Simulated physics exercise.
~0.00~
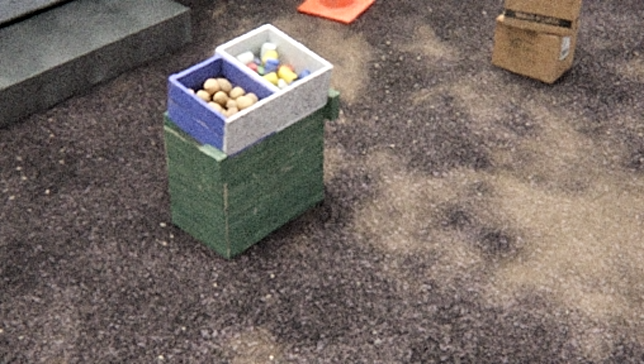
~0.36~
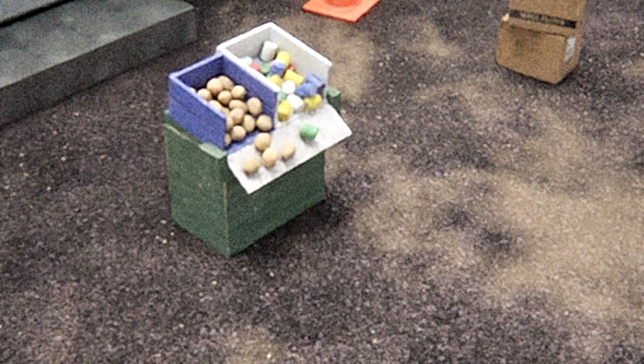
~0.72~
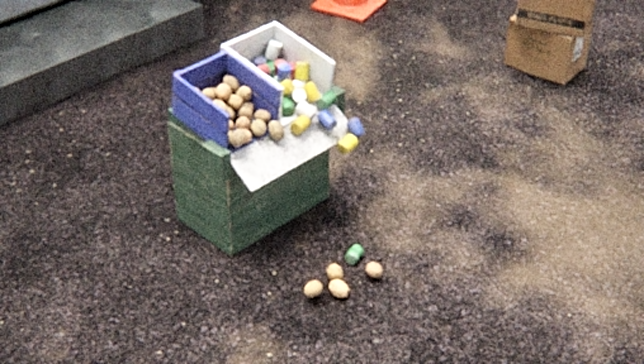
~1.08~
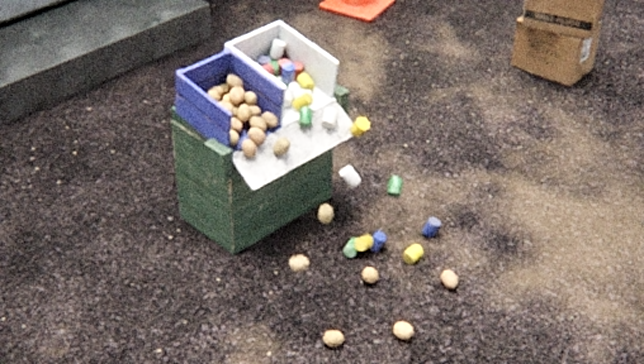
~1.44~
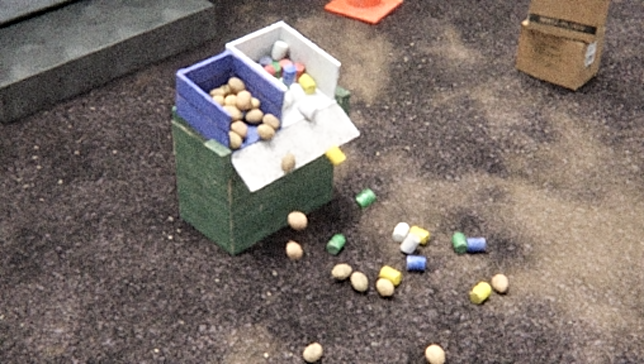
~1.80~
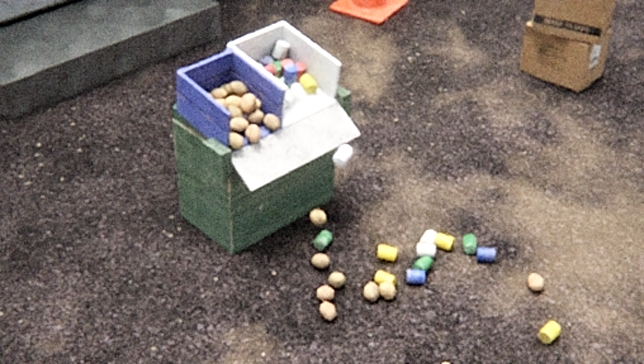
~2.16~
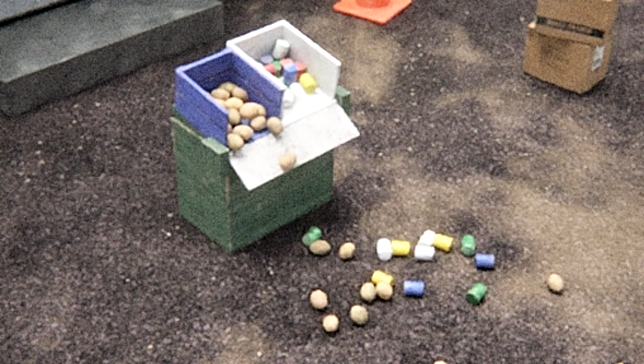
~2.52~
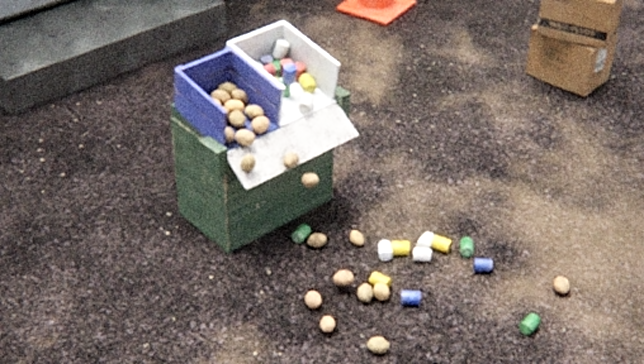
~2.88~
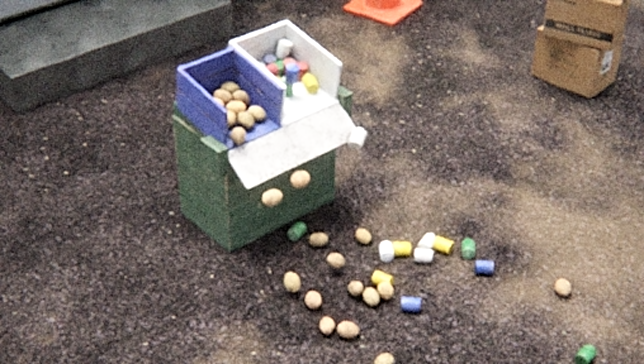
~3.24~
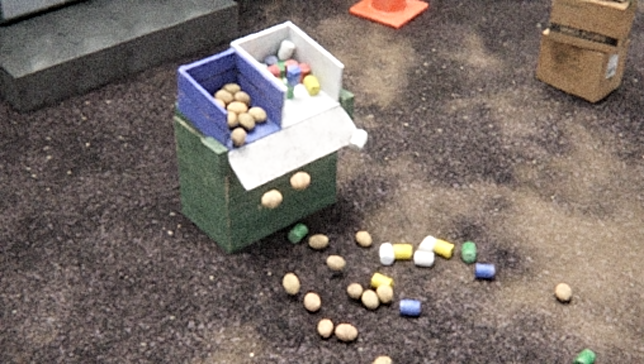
Potatoes and coloured jars spilling from blue and white bins as a front flap lowers, scattering on dark ground, many staying inside.
